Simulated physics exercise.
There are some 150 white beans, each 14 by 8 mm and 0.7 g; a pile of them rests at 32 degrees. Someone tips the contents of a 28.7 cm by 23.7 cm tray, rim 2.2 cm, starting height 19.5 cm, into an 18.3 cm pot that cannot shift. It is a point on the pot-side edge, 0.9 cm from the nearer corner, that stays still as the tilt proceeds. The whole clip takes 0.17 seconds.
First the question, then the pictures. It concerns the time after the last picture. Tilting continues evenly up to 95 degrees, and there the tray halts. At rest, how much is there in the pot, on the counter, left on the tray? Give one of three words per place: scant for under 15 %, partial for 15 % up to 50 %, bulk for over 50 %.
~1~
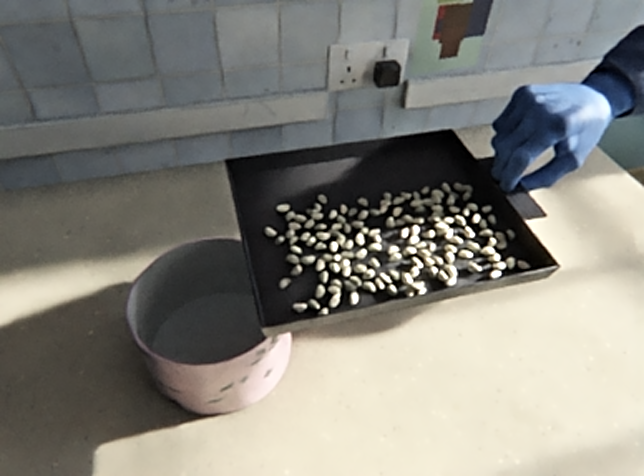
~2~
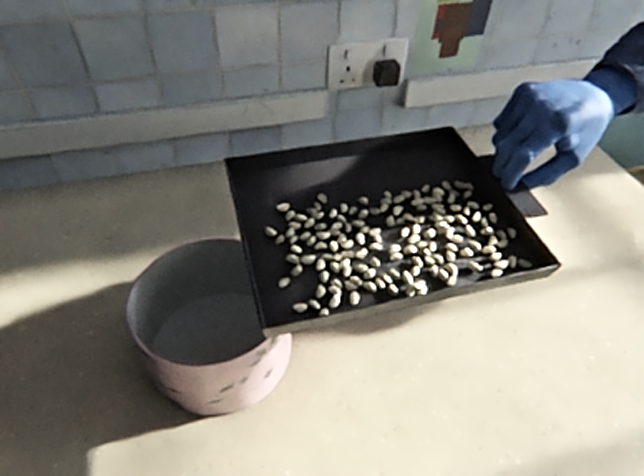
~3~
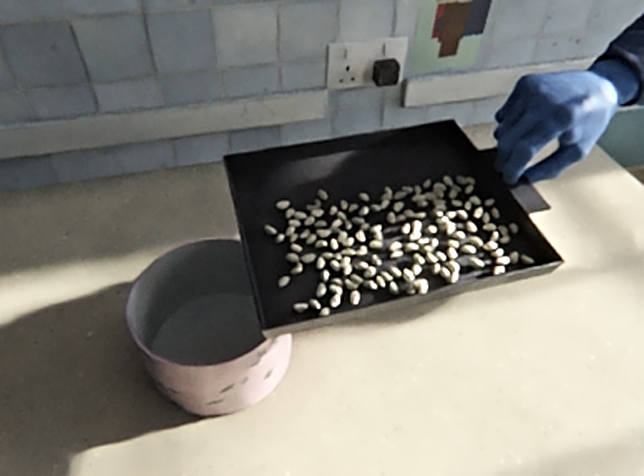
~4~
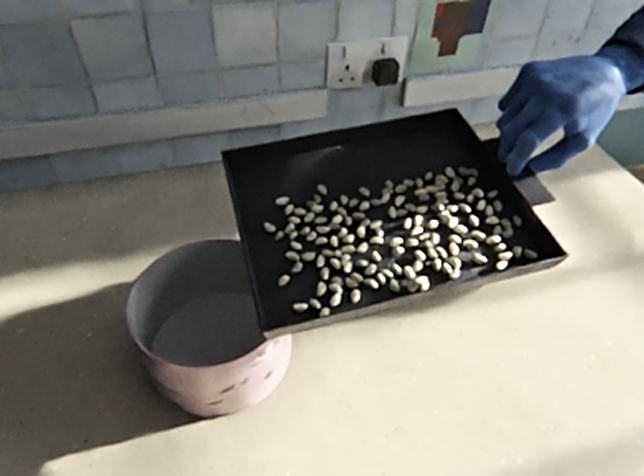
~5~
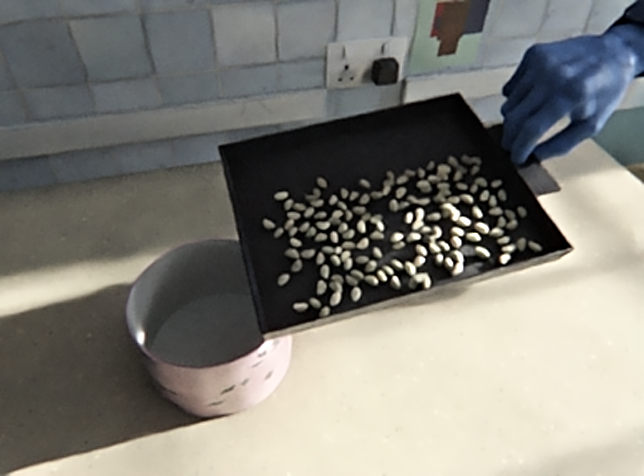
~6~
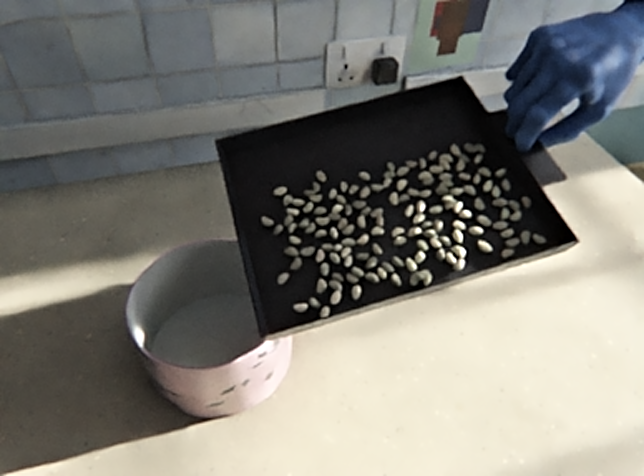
Result: Pot: Only a little; counter: The main mass; left on the tray: Only a little.
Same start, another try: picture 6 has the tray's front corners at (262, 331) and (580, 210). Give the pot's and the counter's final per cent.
Per cent by place - pot 5, counter 95.
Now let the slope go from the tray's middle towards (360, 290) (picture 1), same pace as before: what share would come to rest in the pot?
About 0 per cent.
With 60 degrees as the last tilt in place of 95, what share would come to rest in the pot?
That would be around 0 percent.
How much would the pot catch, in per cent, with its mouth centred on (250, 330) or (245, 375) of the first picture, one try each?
I'd say some 15 per cent for the first and some 95 per cent for the second.
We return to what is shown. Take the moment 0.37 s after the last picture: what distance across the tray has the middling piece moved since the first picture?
Displacement on the tray: Roughly 7 cm.
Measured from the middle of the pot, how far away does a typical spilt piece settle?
About 22 centimetres.
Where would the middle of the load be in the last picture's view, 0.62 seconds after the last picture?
Load centre est.: (269, 344) px.
Then, 0.37 s after the last picture, tilt 52 degrees; the tray holds 100 %, the pot 0 %.
Then, 0.62 s after the last picture, tilt 79 degrees; the tray holds 75 %, the pot 0 %.
Then, 0.98 s after the last picture, tilt 95 degrees; the tray holds 5 %, the pot 0 %.
In the end, pot 0 %, counter 100 %, tray 0 %.
